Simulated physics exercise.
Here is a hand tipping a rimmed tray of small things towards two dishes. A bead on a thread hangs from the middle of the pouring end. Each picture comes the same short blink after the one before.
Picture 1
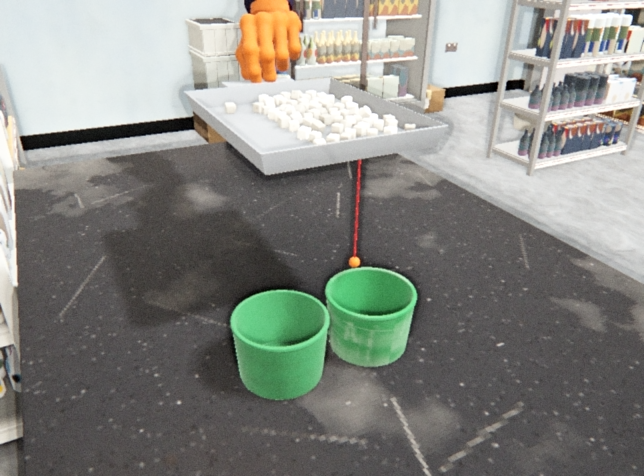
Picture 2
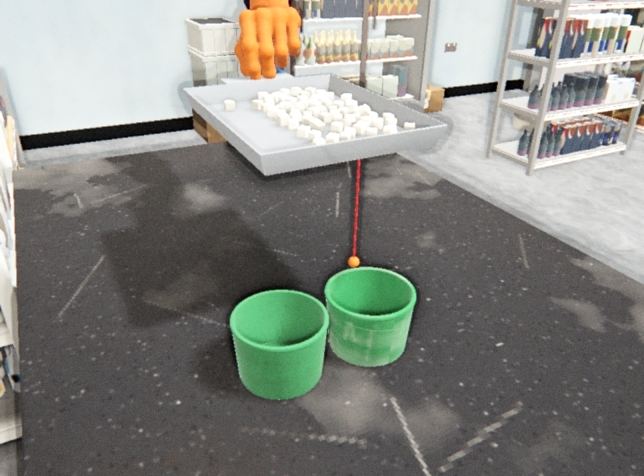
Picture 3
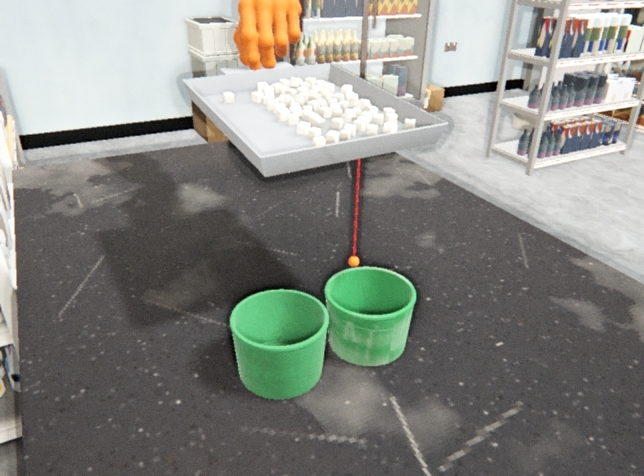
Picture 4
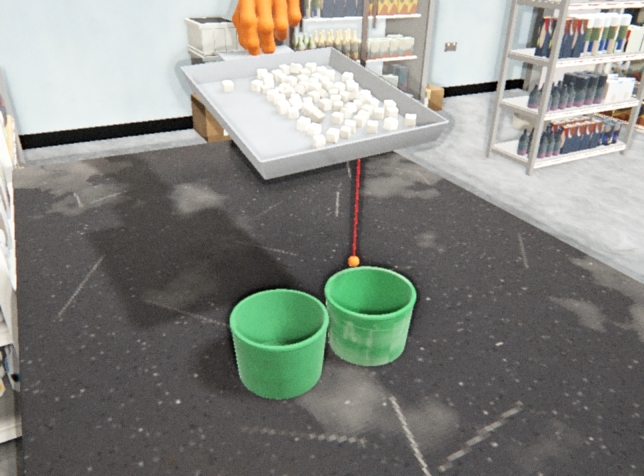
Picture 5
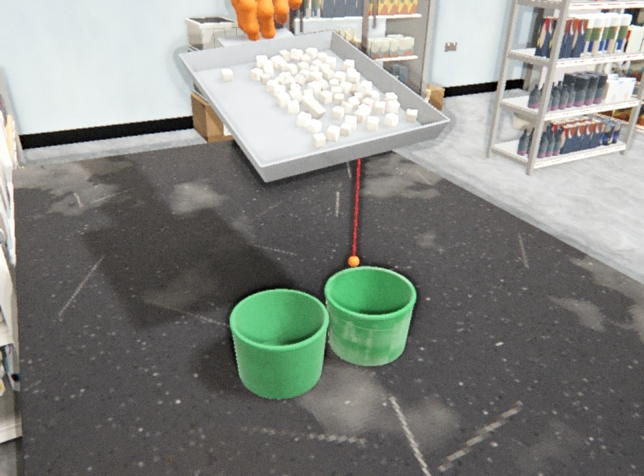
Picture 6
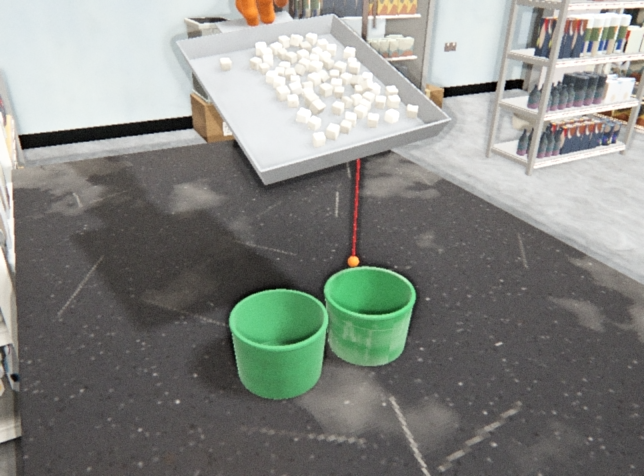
In a shop-like room with shelves, an orange hand held a gray tray of white cubes above two green tubs, and the tray gradually tilted, its far side rising and its near-left corner dipping slightly.
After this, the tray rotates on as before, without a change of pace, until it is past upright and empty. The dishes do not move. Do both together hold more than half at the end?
They take the larger part between them.
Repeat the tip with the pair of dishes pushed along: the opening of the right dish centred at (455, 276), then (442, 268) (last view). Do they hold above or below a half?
One: Less than half. Two: The smaller part.
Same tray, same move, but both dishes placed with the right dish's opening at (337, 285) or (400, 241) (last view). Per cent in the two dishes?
First some 60, then 0 per cent.
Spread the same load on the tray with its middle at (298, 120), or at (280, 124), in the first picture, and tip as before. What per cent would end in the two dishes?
Roughly 80 per cent, and 80 per cent.
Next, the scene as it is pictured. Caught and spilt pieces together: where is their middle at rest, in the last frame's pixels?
At about (279, 365).
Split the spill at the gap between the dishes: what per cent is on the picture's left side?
Some 50 per cent.
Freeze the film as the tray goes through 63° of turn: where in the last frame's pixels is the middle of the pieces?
Near (321, 141).
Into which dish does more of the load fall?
That is the left-hand dish.
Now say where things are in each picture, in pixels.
The first frame shows corners of the pouring end (266, 150) and (439, 124), level; middle of the load (322, 113), sugar cubes; left dish (300, 367); right dish (393, 336); bead on its thread (354, 262).
The second frame shows corners of the pouring end (265, 151) and (438, 124), level; middle of the load (322, 111).
The third frame shows corners of the pouring end (265, 153) and (439, 122), tipped barely, lowest at the left corner; middle of the load (322, 104).
The fourth frame shows corners of the pouring end (265, 157) and (440, 120), tipped a little, lowest at the left corner; middle of the load (322, 95).
The fifth frame shows corners of the pouring end (265, 161) and (441, 118), tipped a little, lowest at the left corner; middle of the load (323, 86).
The sixth frame shows corners of the pouring end (265, 165) and (441, 117), tipped clearly, lowest at the left corner; middle of the load (323, 77); left dish (299, 367); right dish (392, 335).
Just after the last frame, tray tipped steeply; almost all on the tray; just a few in the air.
A moment on, tray tipped past a quarter turn; roughly half on the tray; roughly a third in the left dish; about a tenth in the right dish; about a tenth outside both; about a tenth in the air.
Further on, tray tipped past a quarter turn; roughly two thirds in the left dish; about a tenth in the right dish; roughly a quarter outside both.
When it is over, tray tipped past a quarter turn; roughly two thirds in the left dish; about a tenth in the right dish; roughly a quarter outside both.
